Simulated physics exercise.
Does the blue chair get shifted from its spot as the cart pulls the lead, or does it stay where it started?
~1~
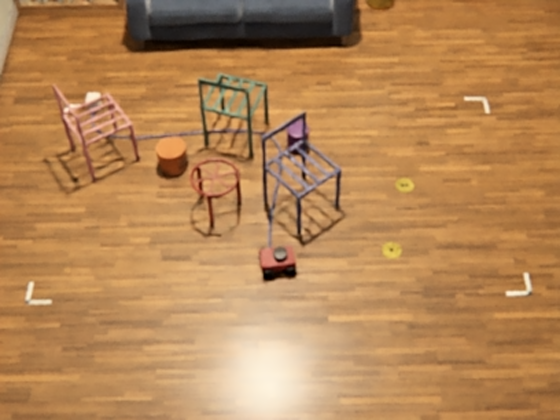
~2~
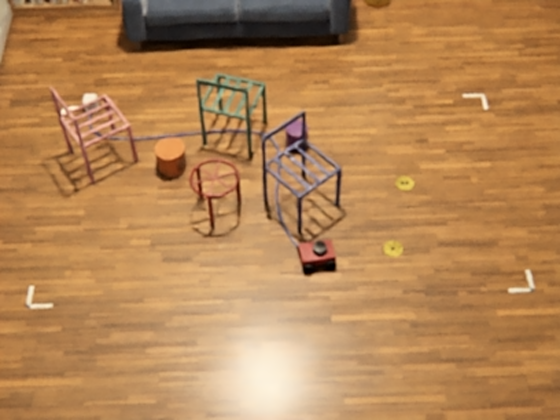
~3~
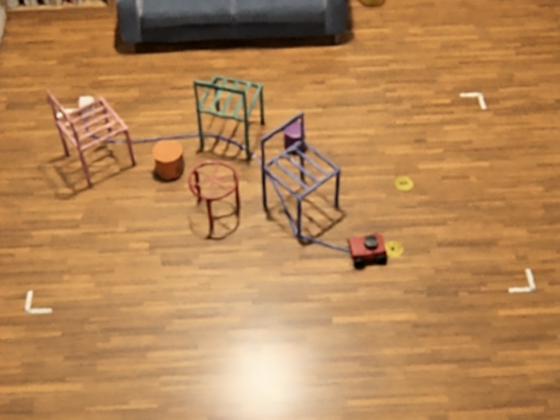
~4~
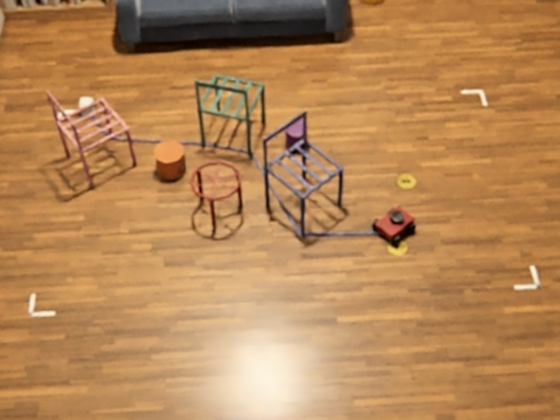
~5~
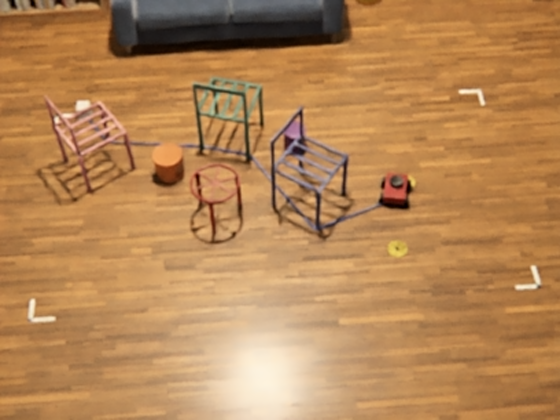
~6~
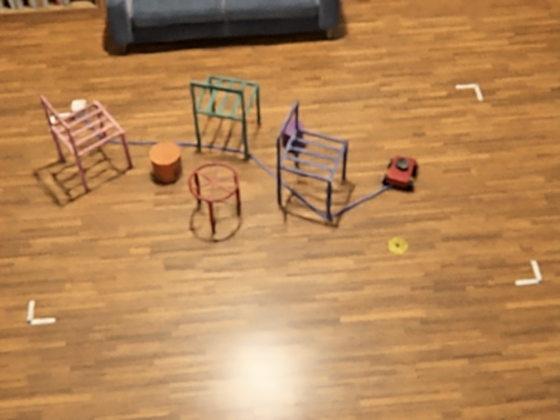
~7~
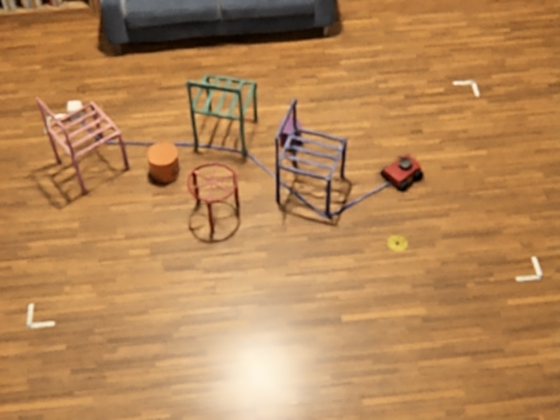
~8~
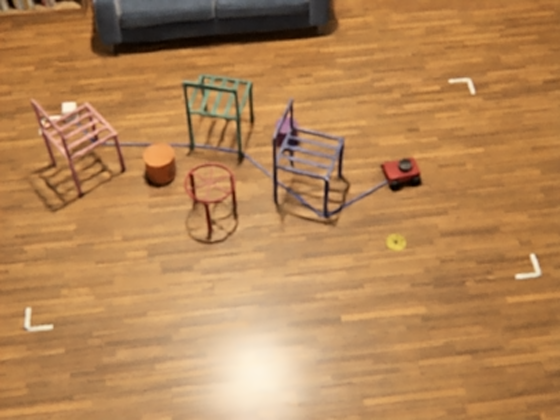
The blue chair gets shifted, turning and sliding a little way as the lead pulls against it while the cart heads up the floor.
On a wooden living-room floor, a small red cart trailing a blue lead rolls right past the blue chair, then turns up over the yellow marks. The lead draws against the chair, which turns and shifts slightly, and the cart stops to its right.
